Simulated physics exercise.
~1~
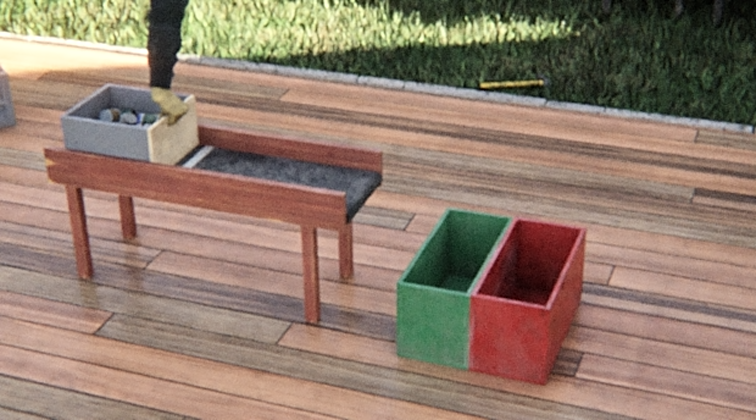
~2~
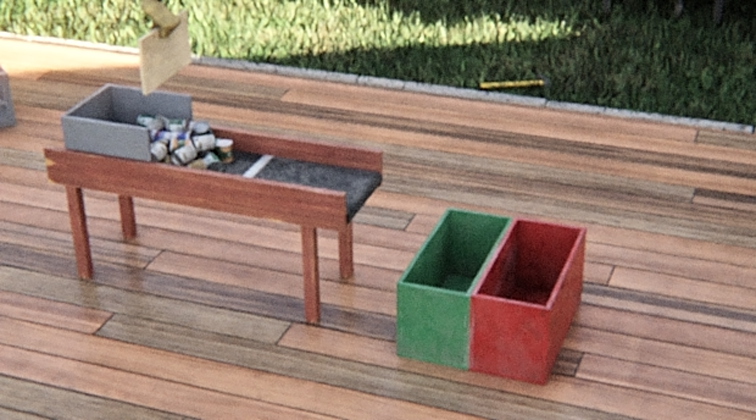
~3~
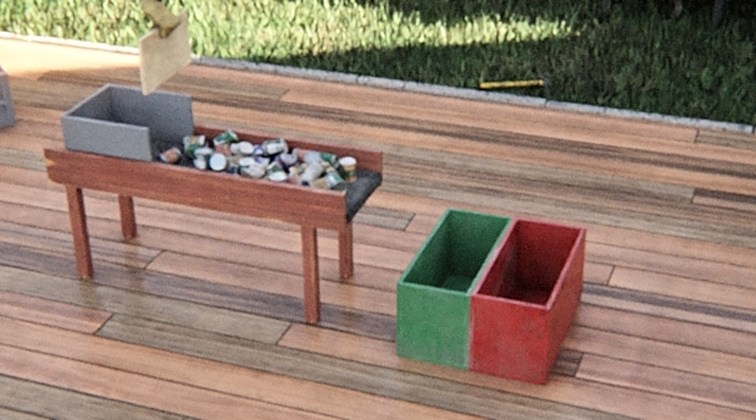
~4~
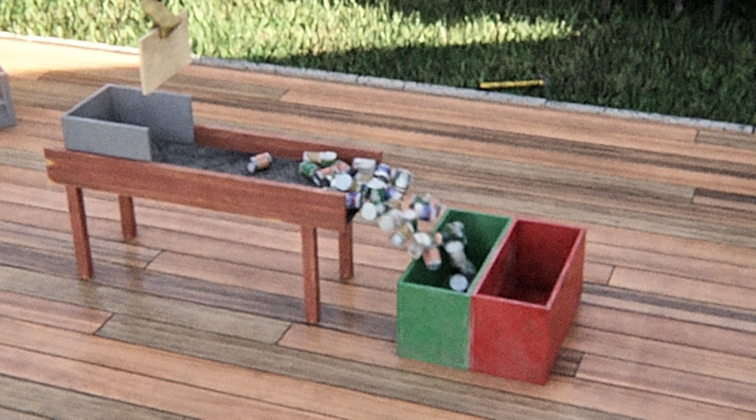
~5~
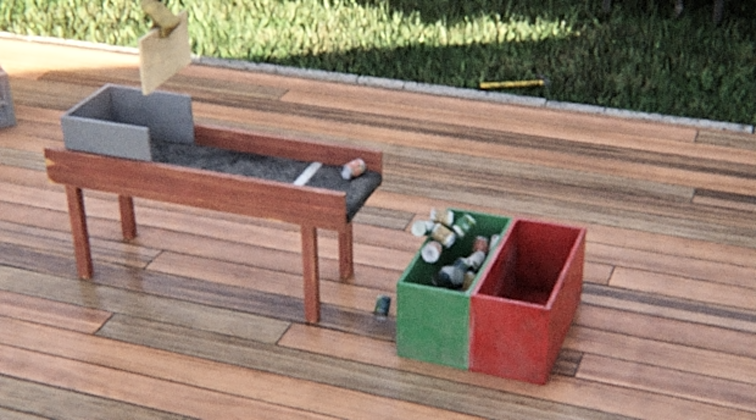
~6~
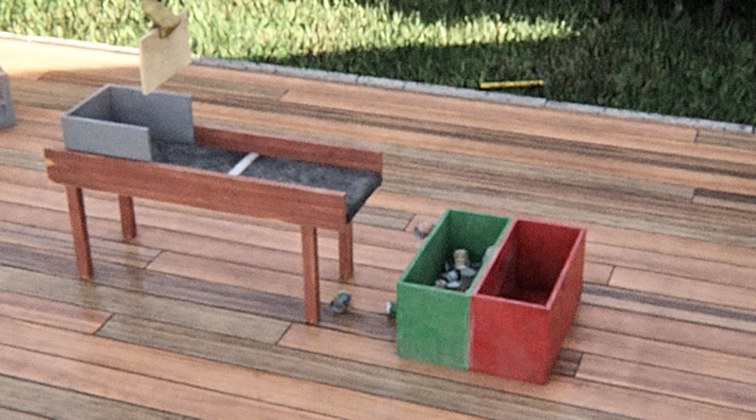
A pile of small tins spilled from a grey pen once its gate was lifted, rode right along the belt and tumbled off the end, mostly into the green tub, leaving a few on the boards beside it and the red bin empty.
